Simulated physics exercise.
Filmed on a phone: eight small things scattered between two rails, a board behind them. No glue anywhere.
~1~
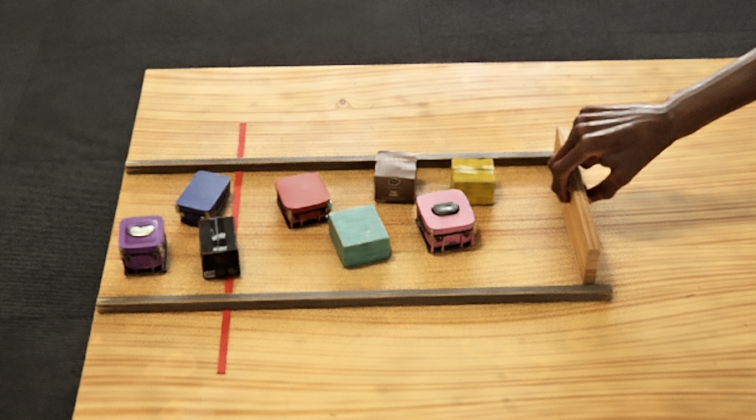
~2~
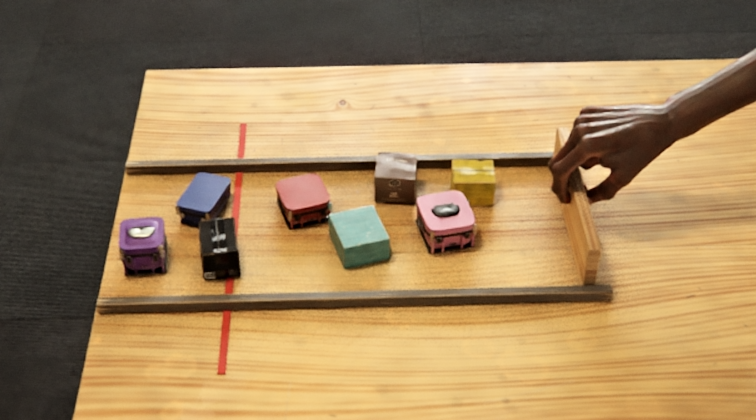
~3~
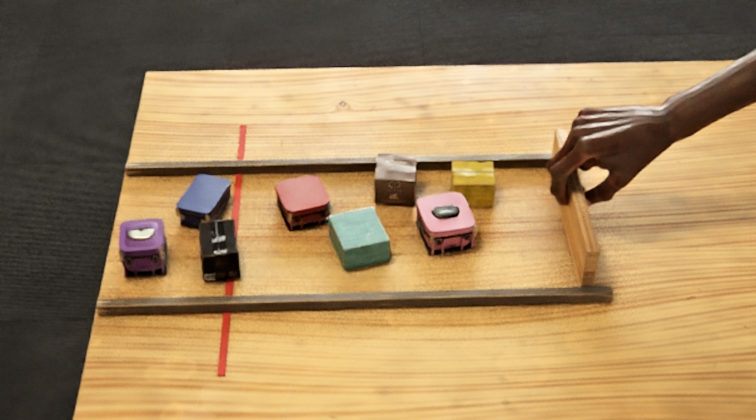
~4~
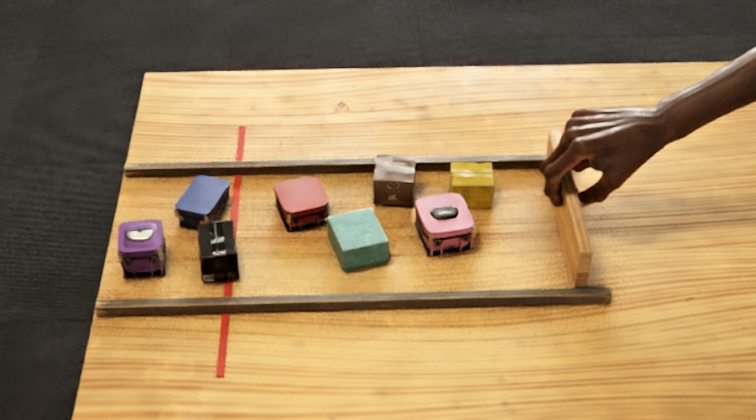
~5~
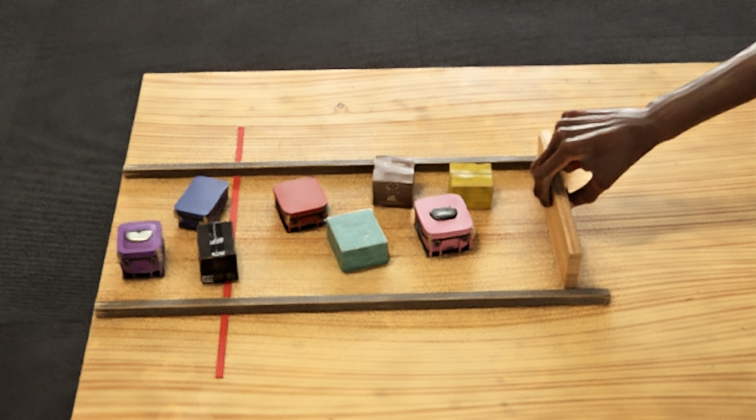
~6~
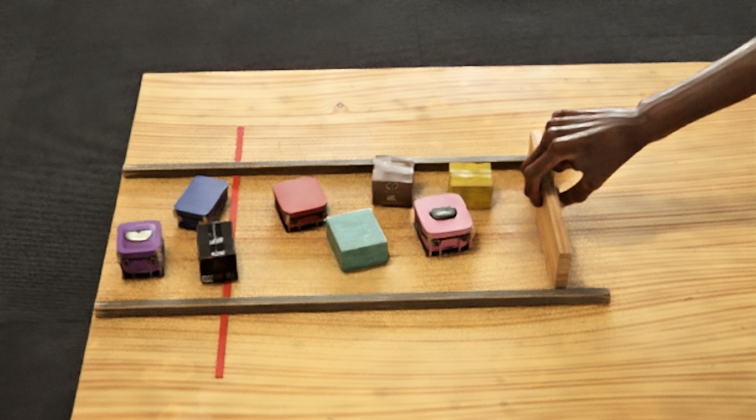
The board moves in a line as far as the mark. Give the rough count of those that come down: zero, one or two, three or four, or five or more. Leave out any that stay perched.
The number that fall off is one or two.
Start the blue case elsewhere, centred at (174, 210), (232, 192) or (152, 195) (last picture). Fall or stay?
In that order, it stays on; is kept; survives.
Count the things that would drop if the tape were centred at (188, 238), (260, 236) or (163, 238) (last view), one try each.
Down on the floor: 3, 0 and 5.
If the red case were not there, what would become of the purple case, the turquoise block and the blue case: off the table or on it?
The purple case drops off; the turquoise block survives; the blue case does not fall.
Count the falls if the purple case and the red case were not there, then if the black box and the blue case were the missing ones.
0 in the first case, 0 in the second.
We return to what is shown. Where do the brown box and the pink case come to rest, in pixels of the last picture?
First (173, 178), then (207, 229).
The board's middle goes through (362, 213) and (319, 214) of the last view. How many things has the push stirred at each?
At the one place 5, at the other 7.
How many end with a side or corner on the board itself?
In contact: 2.
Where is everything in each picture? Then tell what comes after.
In the first frame, purple case (143, 245); blue case (205, 200); black box (219, 247); board (575, 204); tape (234, 233).
In the second frame, blue case (205, 201); turquoise block (359, 236).
In the third frame, black box (219, 250); pink case (445, 223).
In the fourth frame, purple case (142, 248); yellow box (471, 185).
In the fifth frame, blue case (203, 204); board (557, 208).
In the sixth frame, purple case (141, 249); blue case (203, 204); black box (217, 252); board (548, 208); tape (231, 236).
Early on, none off yet; purple case at rest near (141, 249); blue case at rest near (203, 204); black box at rest near (217, 252).
A while later, none off yet; purple case at rest near (141, 249); blue case travelled a little near (187, 202); black box moving near (208, 253).
Finally, the number that fall off is one or two; lost, purple case.
